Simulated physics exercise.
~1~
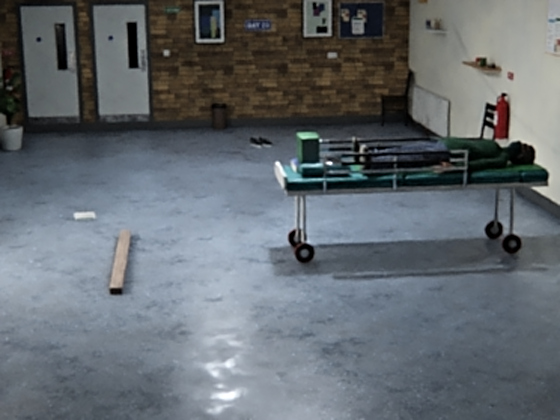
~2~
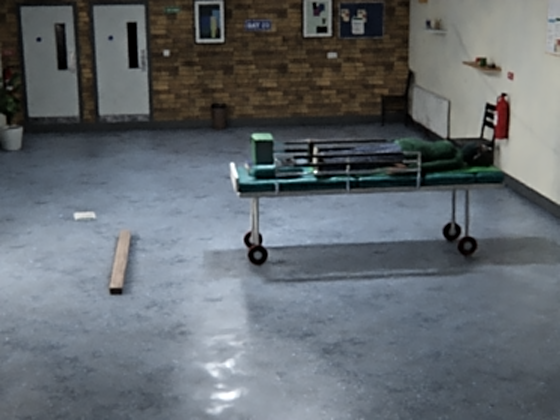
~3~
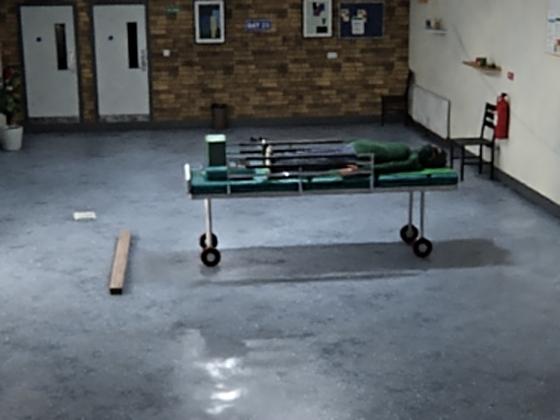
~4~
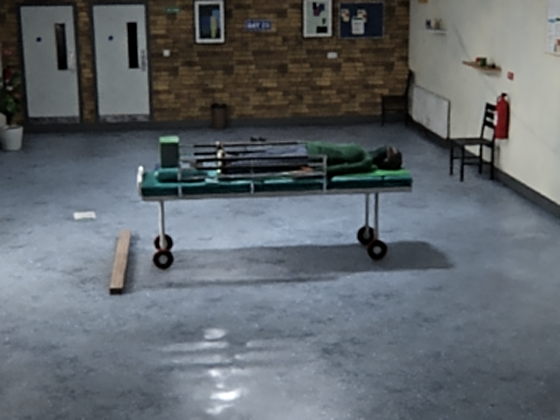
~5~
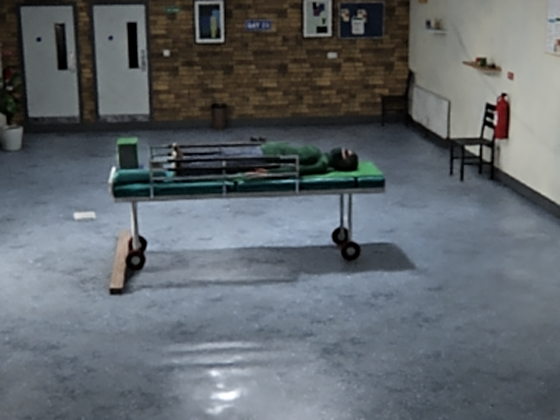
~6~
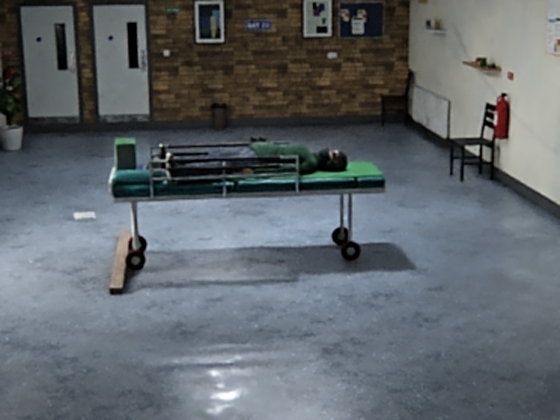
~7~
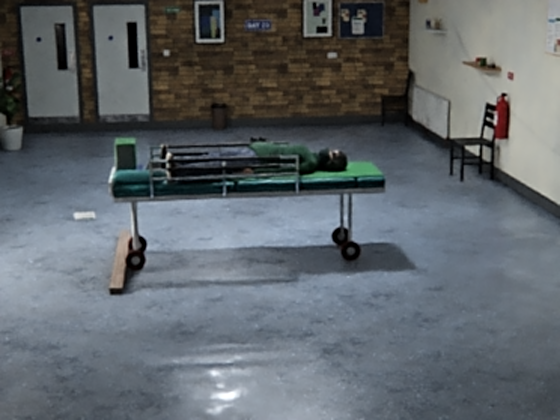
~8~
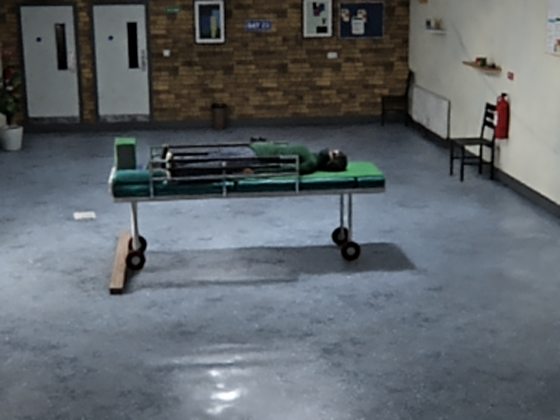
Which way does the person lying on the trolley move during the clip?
The person moves to the left, carried along by the rolling trolley and then sliding slightly farther that way once it stops at the wooden strip.
In the video, a wheeled trolley carrying a person lying flat and a green box-shaped object rolls left across a grey floor and stops at a wooden strip. The person slides slightly farther left, then lies still, with the green object still upright on the trolley.
